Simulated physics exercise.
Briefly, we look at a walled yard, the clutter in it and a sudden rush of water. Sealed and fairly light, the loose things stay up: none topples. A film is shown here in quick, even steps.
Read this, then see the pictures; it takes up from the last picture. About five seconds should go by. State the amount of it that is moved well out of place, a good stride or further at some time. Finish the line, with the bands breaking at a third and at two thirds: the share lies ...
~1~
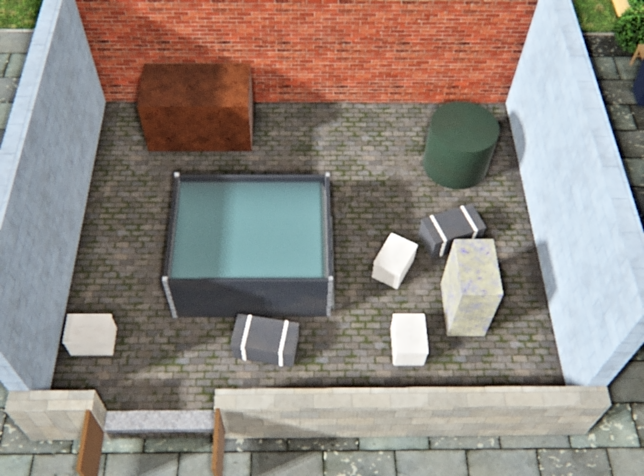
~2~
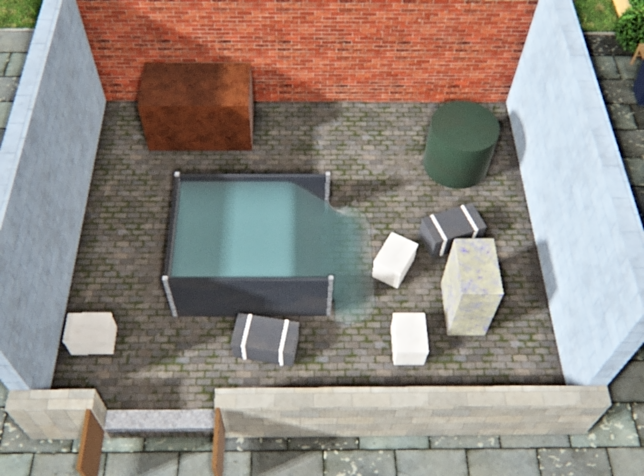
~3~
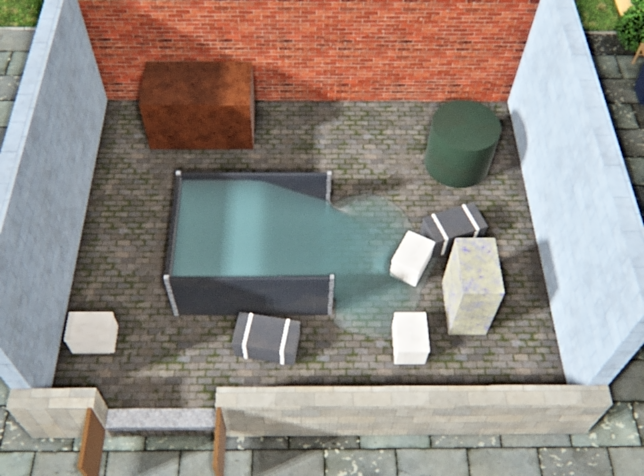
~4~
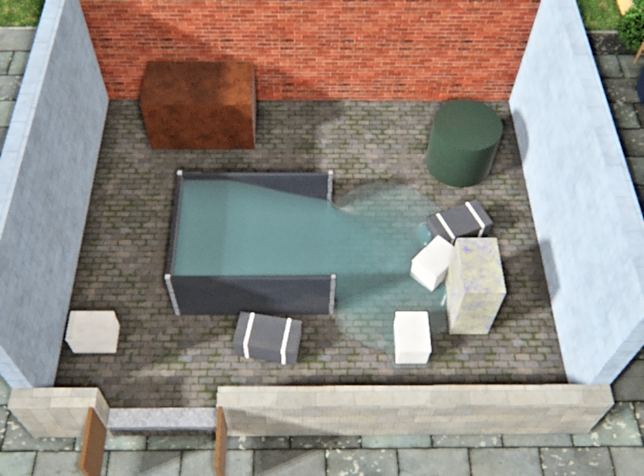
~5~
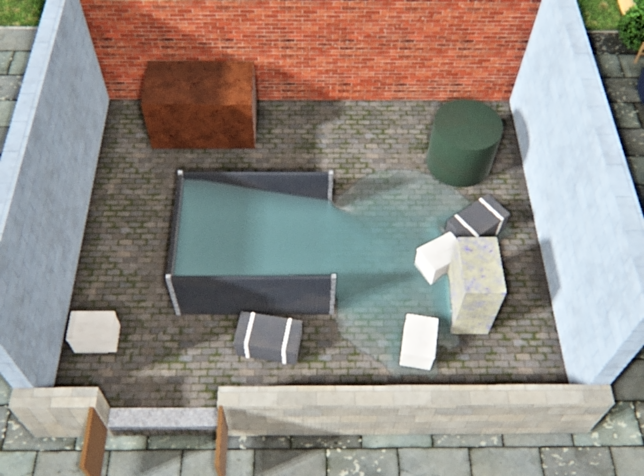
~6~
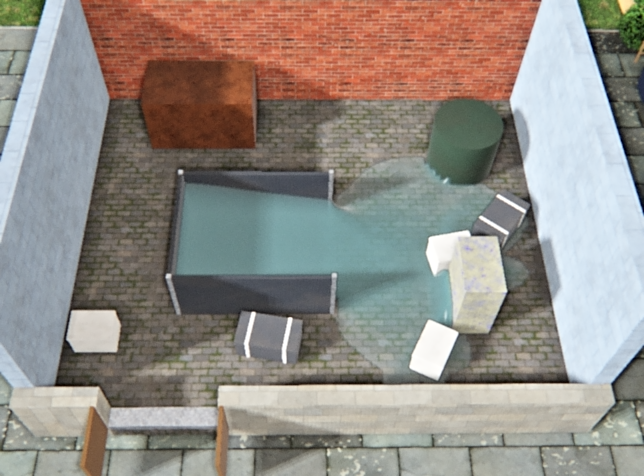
The share lies at two thirds or above.
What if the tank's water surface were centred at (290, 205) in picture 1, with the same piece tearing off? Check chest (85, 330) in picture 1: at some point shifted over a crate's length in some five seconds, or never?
Observation - stopped sooner.
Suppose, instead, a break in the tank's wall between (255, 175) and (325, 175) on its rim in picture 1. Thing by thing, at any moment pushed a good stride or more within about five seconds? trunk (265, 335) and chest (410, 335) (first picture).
Fell short, then fell short.
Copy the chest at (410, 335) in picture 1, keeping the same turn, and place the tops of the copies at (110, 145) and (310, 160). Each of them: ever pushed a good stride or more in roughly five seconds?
As listed: Less than that, shifted that much.
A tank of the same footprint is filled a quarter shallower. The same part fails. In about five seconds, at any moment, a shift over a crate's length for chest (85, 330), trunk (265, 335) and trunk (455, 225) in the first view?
Item by item: Missed the mark, then missed the mark, then cleared the mark.
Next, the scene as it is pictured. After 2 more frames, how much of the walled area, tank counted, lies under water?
Around 35 percent.
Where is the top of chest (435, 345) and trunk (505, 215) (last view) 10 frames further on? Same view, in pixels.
They end up at about pixels (557, 350) and (536, 206).
A moment on, 3 of 5 are well off their spots; 3 afloat.
Next, 3 of 5 are well off their spots; 3 afloat.
Later, 3 of 5 are well off their spots; 3 afloat.
In the end, 4 of 5 are well off their spots, and 4 have been at some point; 4 afloat.
